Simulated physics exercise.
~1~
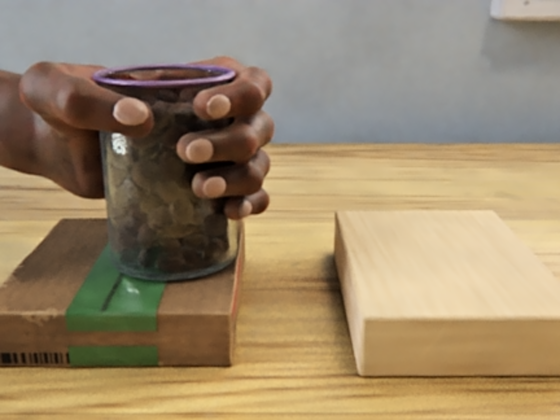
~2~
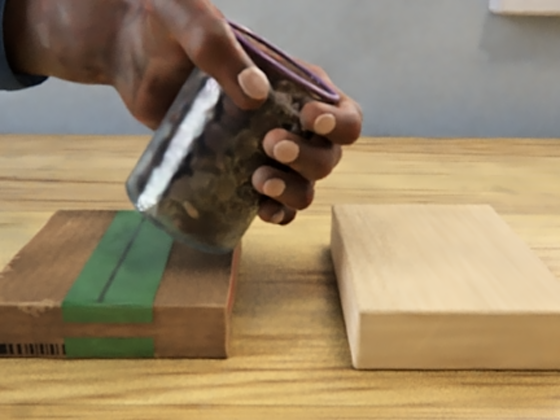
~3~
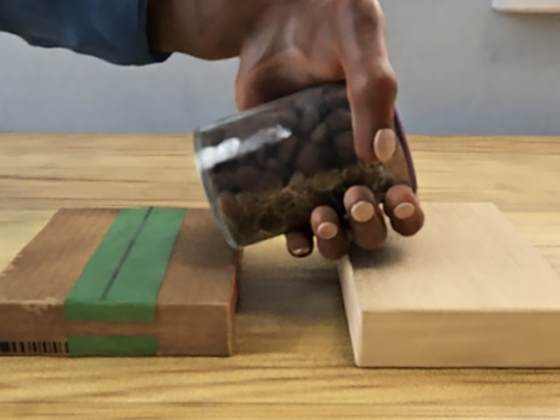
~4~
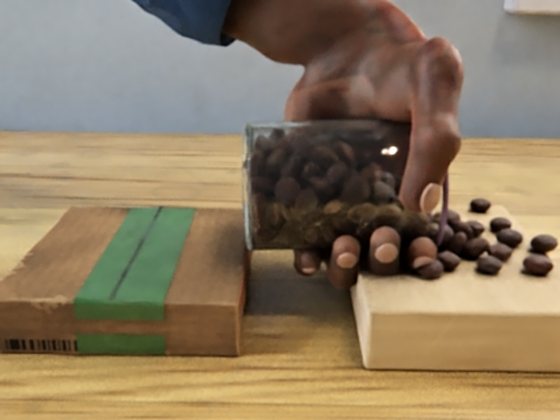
In this clip, a hand lifts an open glass of dark, loose pieces from a brown box with green tape, tips it sideways and moves it right to a pale wooden block, where it lies on its side as some pieces spill onto the block.
